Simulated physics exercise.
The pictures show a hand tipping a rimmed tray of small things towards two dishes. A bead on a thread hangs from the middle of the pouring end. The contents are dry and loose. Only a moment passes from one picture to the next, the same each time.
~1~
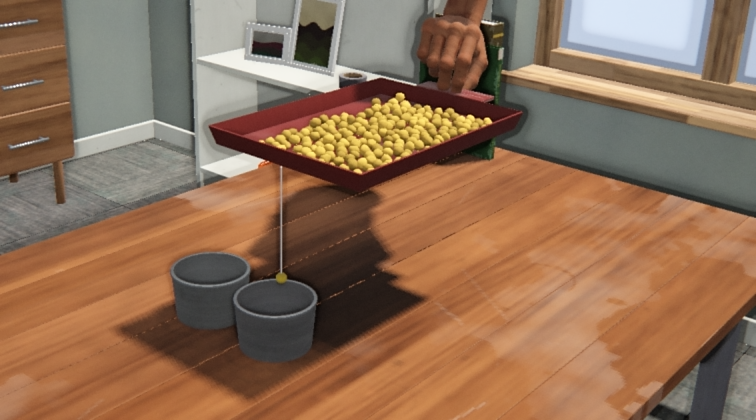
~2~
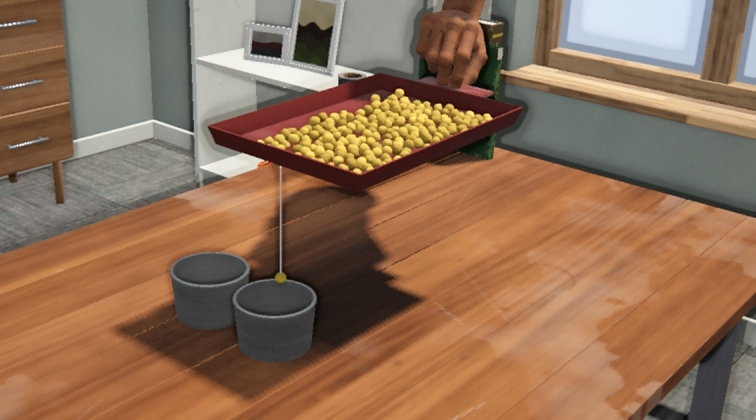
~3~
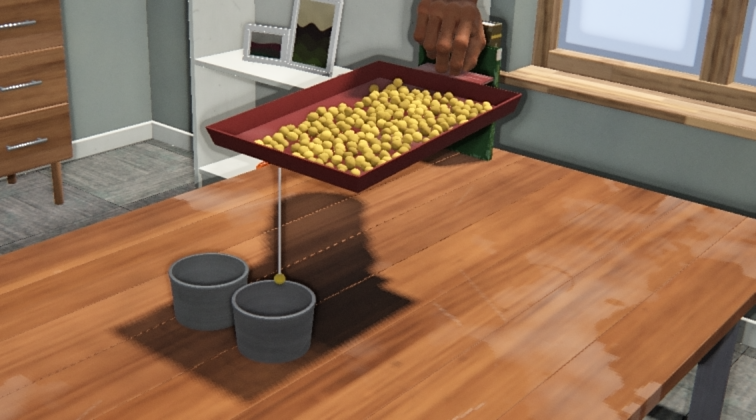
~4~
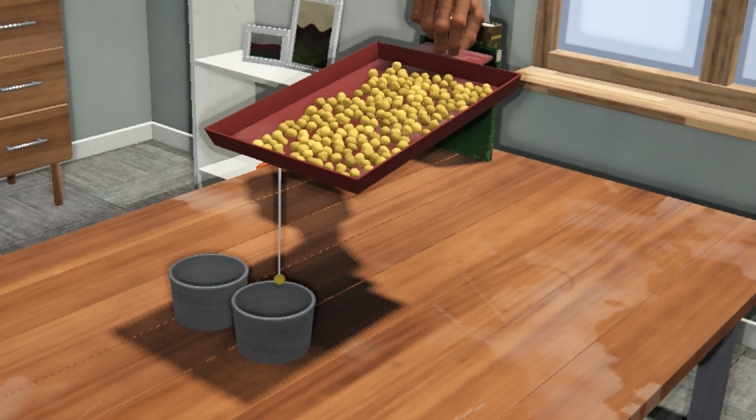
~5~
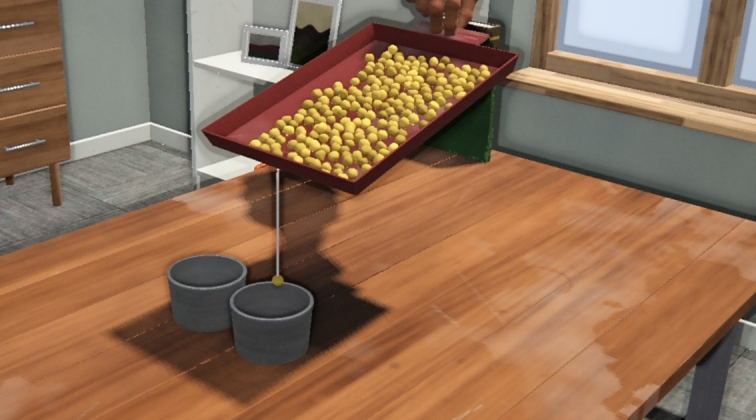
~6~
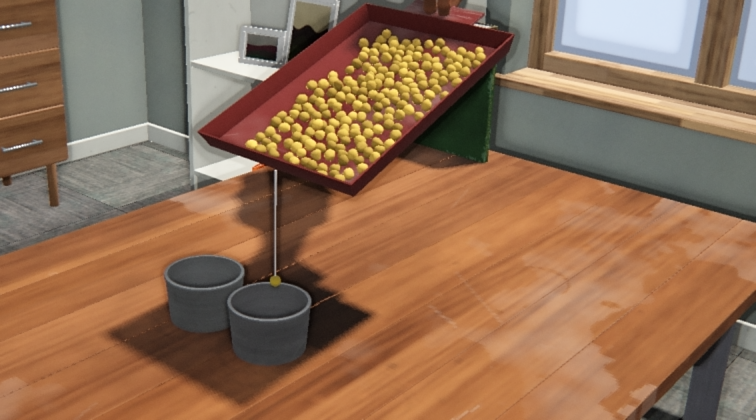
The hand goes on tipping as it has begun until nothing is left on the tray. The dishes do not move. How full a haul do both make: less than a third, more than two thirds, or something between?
In the dishes lies under a third of it.
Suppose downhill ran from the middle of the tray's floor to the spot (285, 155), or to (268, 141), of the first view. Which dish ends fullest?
In turn: The left-hand dish; the left one.
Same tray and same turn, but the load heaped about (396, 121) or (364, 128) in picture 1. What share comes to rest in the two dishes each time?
In turn 10 and 0 in a hundred.
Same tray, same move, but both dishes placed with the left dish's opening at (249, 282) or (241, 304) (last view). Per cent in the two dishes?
The first gives 0 %, the second 40 %.
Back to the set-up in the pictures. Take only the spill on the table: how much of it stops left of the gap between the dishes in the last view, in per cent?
It comes to 60 per cent or so.
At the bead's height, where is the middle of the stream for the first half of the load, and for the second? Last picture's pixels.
At about (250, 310), then at (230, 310).
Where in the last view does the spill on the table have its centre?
Roughly at (231, 383).
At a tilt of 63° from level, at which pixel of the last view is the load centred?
At about (302, 113).
Just after the last frame, tray tipped steeply; every one on the tray.
A moment on, tray tipped right over; almost all on the tray; just a few in the right dish; about a tenth outside both; just a few in the air.
Further on, tray tipped past a quarter turn; just a few in the right dish; almost all outside both.
When it is over, tray tipped past a quarter turn; just a few in the right dish; not one in the left dish; almost all outside both.
